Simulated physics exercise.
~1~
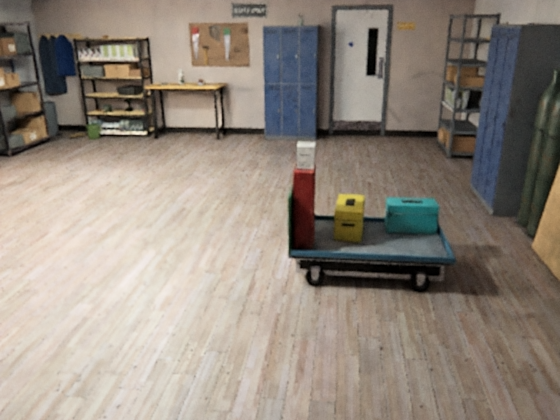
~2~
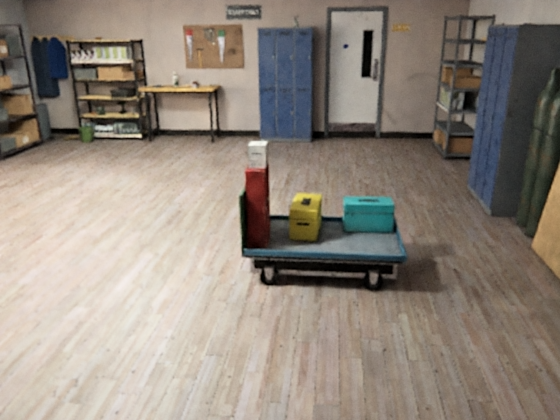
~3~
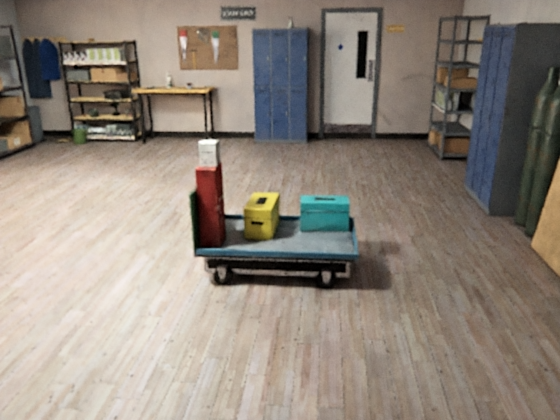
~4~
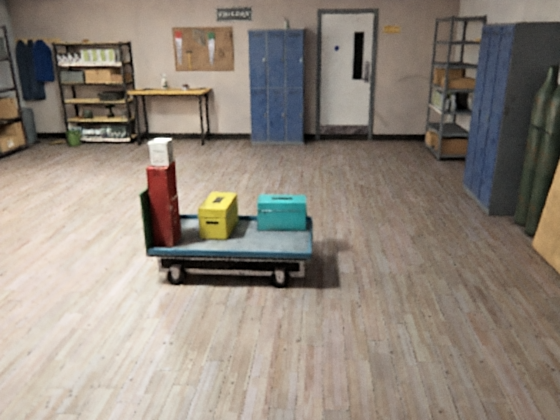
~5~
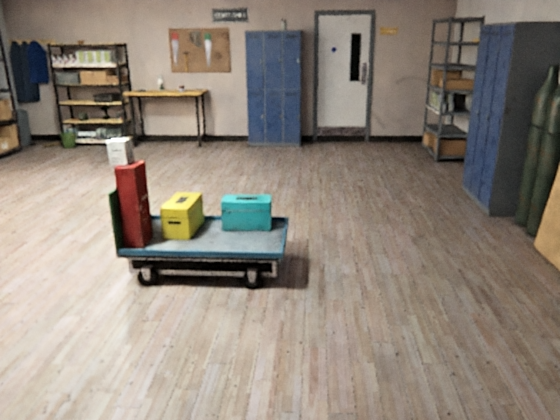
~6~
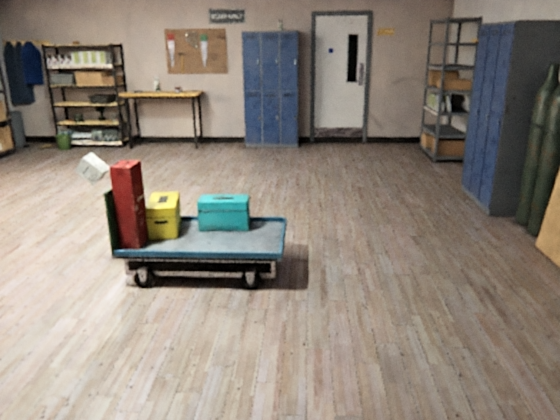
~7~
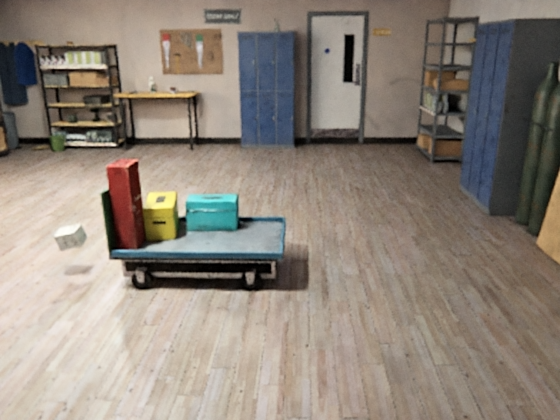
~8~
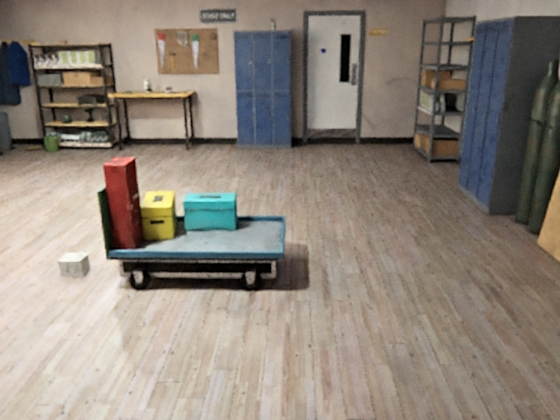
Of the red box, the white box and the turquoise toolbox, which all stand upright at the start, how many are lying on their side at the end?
Only one of them, the white box, is lying on its side at the end, on the floor to the left of the cart.
